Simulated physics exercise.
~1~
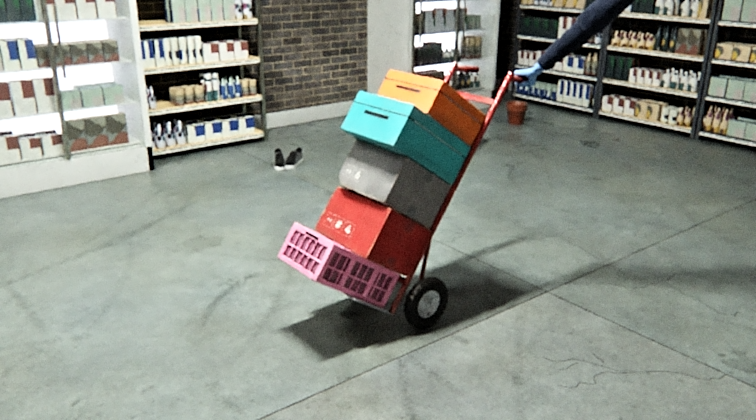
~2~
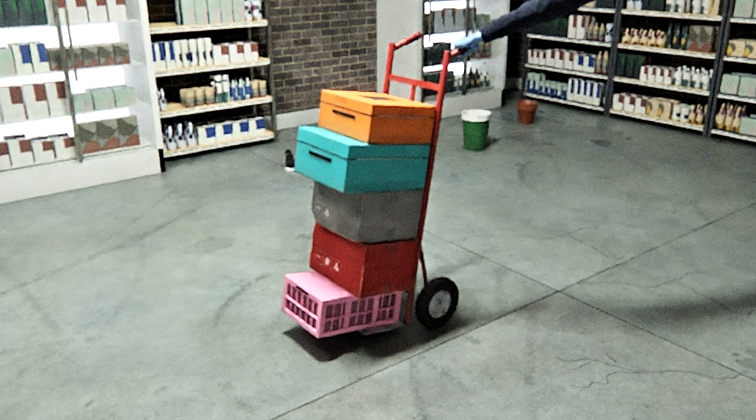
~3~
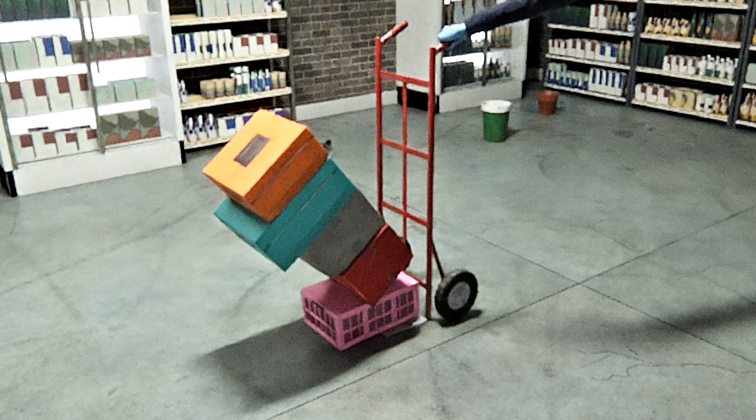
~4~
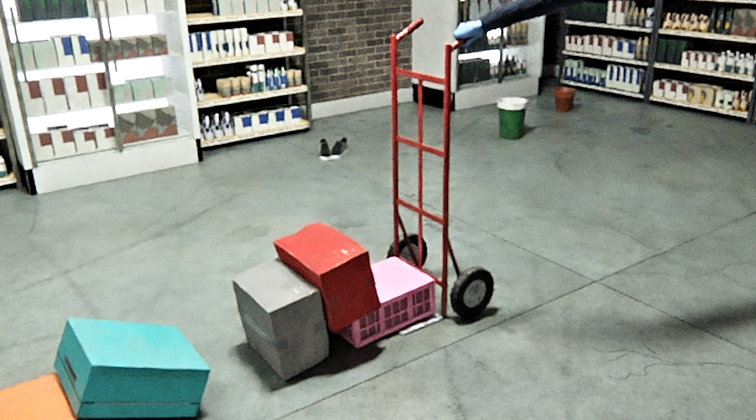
A gloved hand tilting a loaded red sack truck upright, its stacked boxes toppling left onto the floor beside the pink crate.
